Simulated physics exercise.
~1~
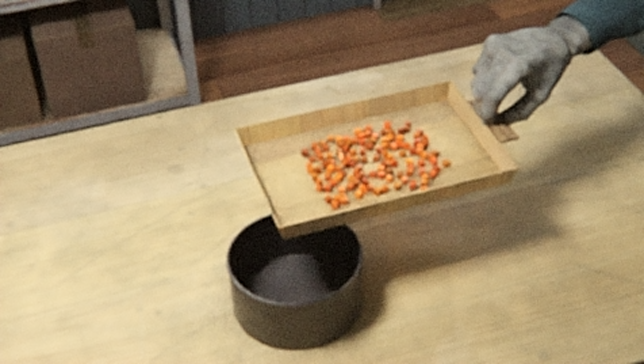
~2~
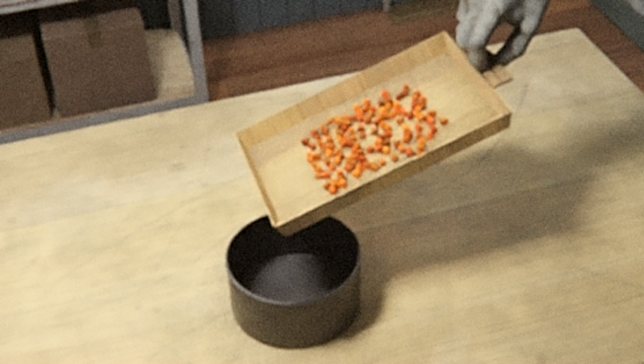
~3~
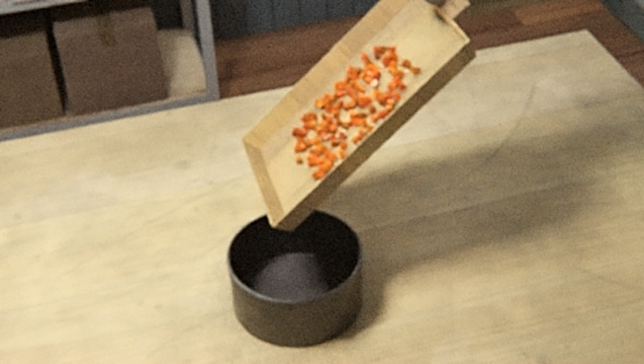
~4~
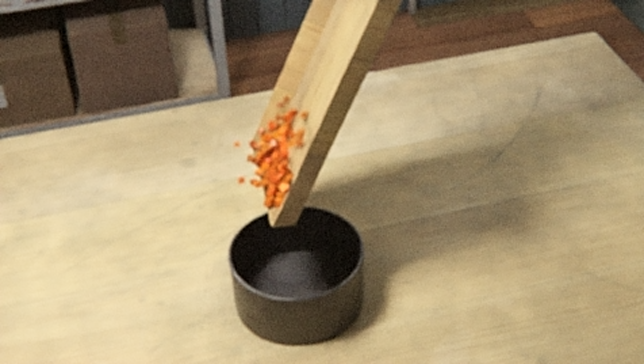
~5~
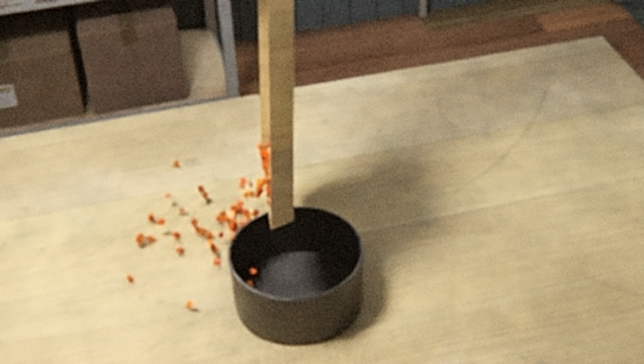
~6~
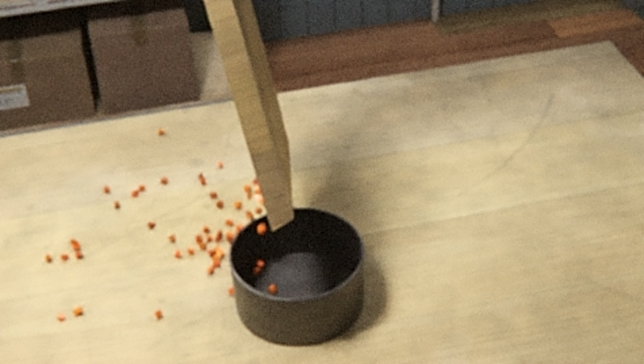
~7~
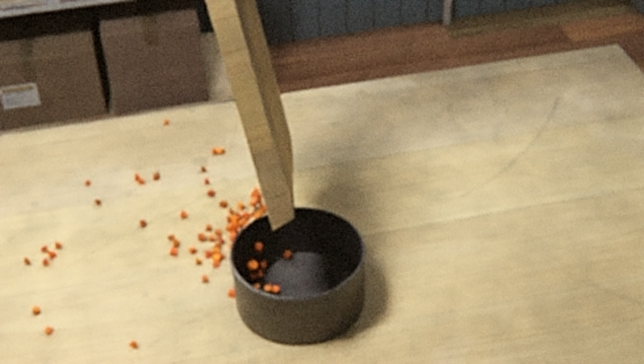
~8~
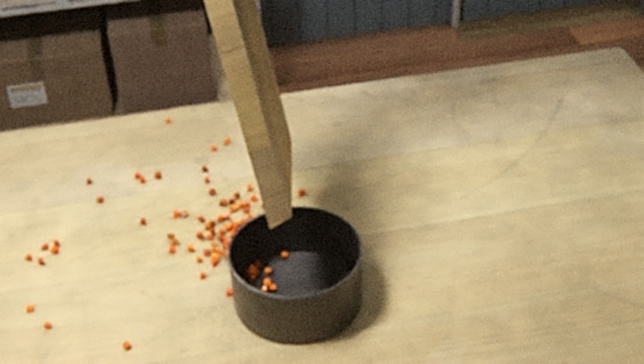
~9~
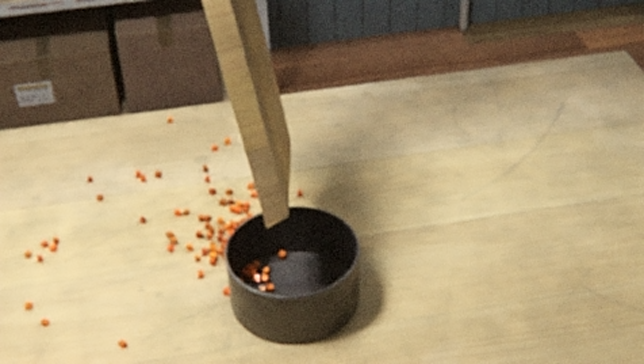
A gloved hand tipped a shallow wooden tray of small orange carrot pieces steeply over a dark round pot, and most of them spilled across the table to the left, with only a few ending up inside.
